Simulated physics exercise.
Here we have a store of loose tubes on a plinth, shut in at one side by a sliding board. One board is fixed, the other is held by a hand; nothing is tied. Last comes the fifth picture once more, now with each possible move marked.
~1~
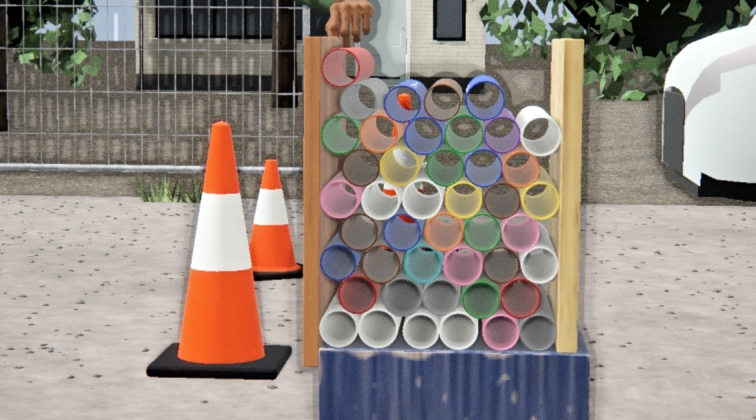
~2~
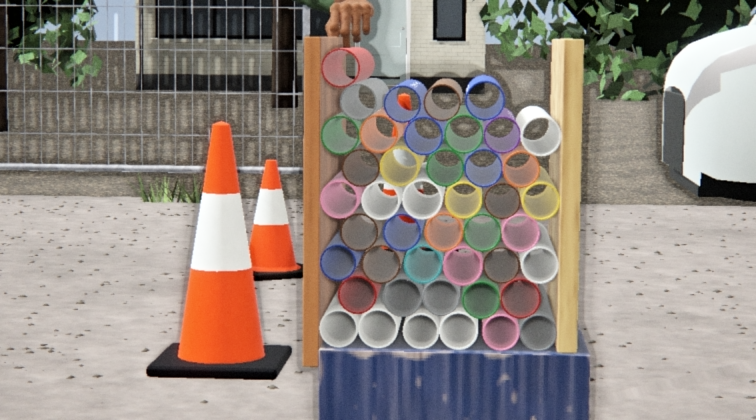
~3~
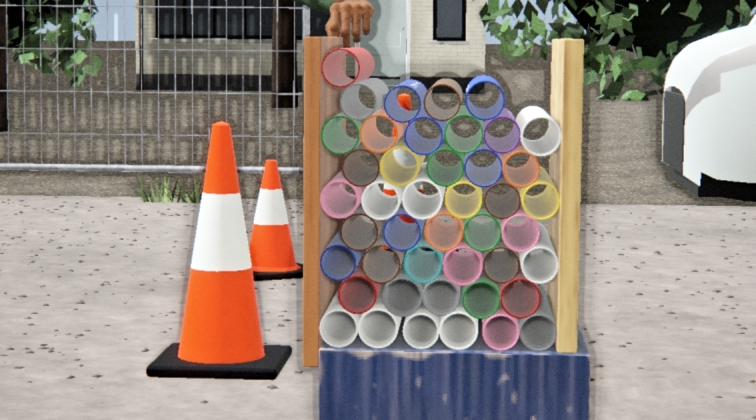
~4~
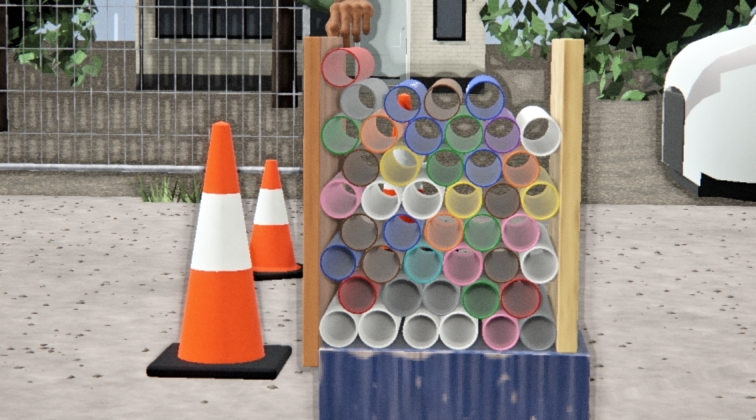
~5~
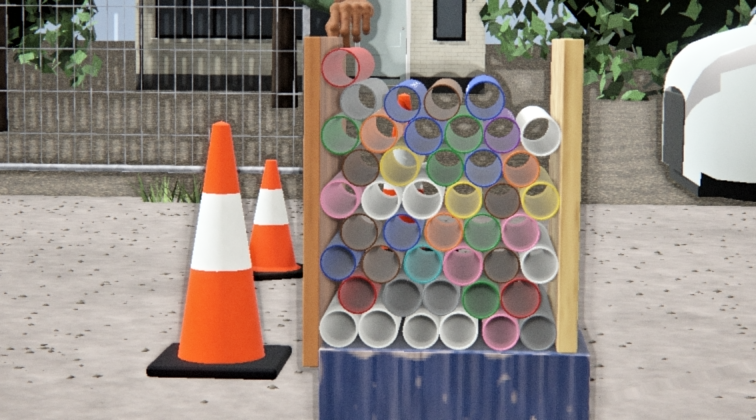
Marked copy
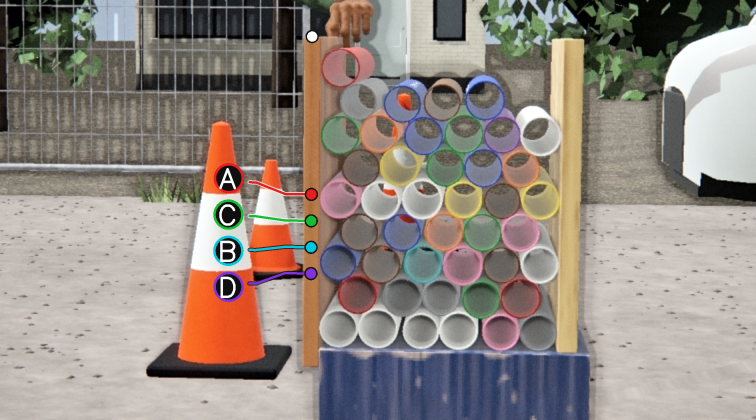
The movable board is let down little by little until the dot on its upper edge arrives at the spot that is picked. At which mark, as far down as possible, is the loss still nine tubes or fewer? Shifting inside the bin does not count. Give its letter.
No lower than D.
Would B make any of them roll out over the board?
Yes, at B.
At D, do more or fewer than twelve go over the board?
Fewer than twelve.
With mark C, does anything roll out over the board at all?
Yes, at C.
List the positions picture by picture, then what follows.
In the first frame, a grey tube (538, 333); a brown tube (381, 264); a pink tube (463, 266).
In the second frame, a pink tube (463, 266); a white tube (540, 265).
In the third frame, a yellow tube (463, 200); a green tube (445, 168).
In the fourth frame, an orange tube (521, 170); a blue tube (403, 104).
In the fifth frame, side board (326, 189); a white tube (339, 328); a grey tube (538, 333).
On the marked copy, A at (311, 194); B at (311, 248); C at (311, 221); D at (311, 274); the white dot at (312, 36).
Following D. Soon after the start, top of the board (320, 133).
Later, top of the board (320, 237).
In the end, top of the board (319, 273), seven out over the board.
As for the rest, A three out over the board; B seven out over the board; C three out over the board.
